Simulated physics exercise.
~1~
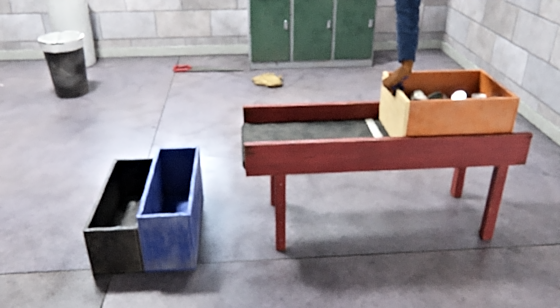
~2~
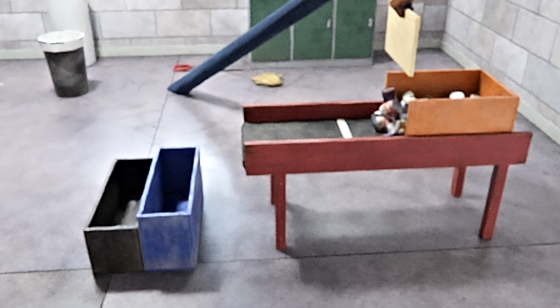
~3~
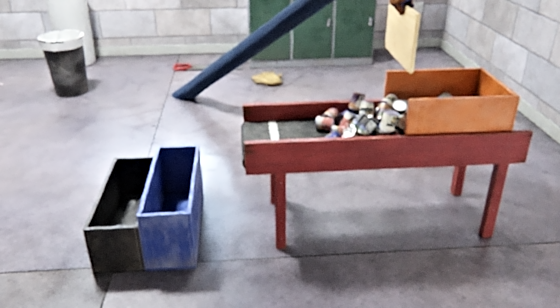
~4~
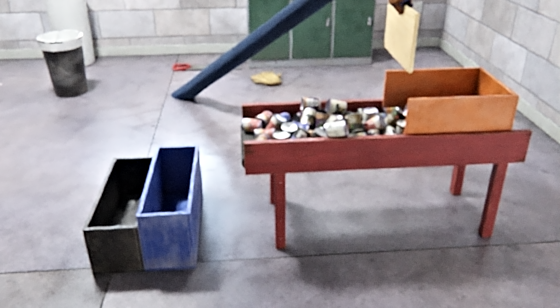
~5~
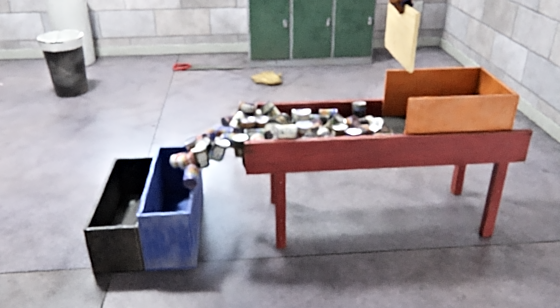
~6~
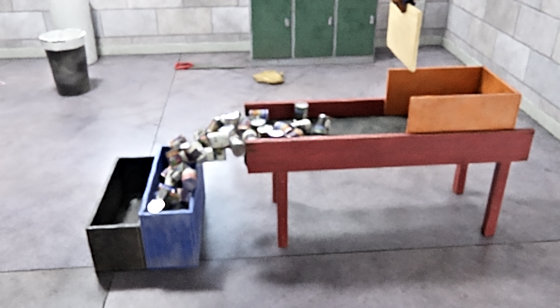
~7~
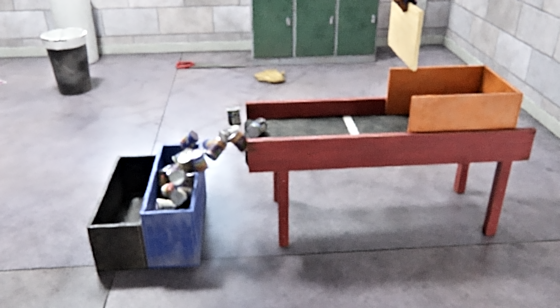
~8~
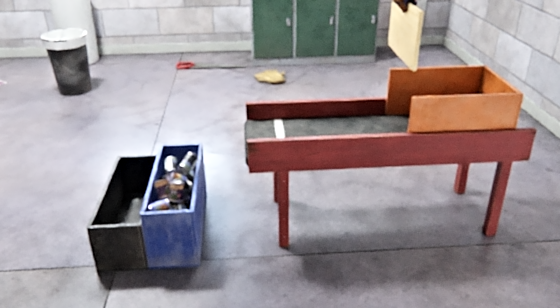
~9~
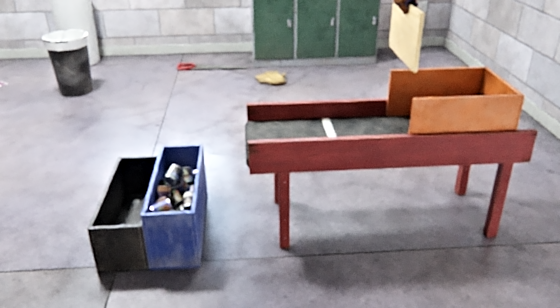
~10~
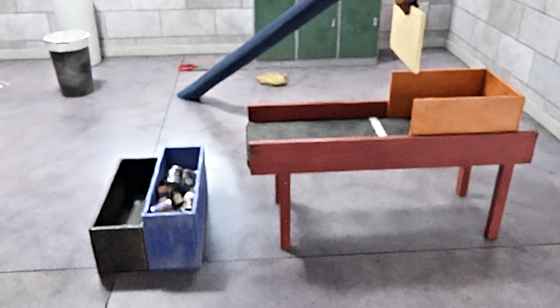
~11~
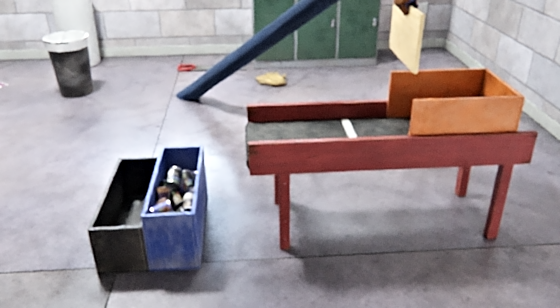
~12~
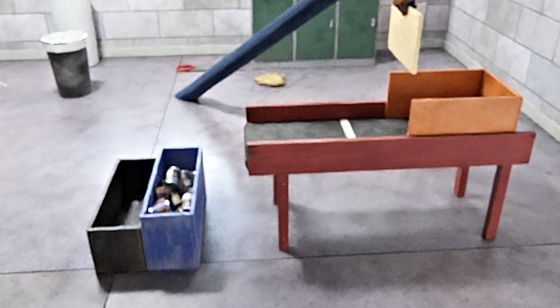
In a grey workshop with block walls and green lockers, a slightly swaying camera looks down at a red table carrying a dark belt. An open orange pen full of small tins sits at its right end, while a blue tote and a black tote stand on the floor to the left. A hand lifts the gate, and the tins spill out and ride leftward along the belt. They tumble off the end in a thick stream into the blue tote. The last few drop in, leaving the tins heaped there while the empty belt runs, then appears still.
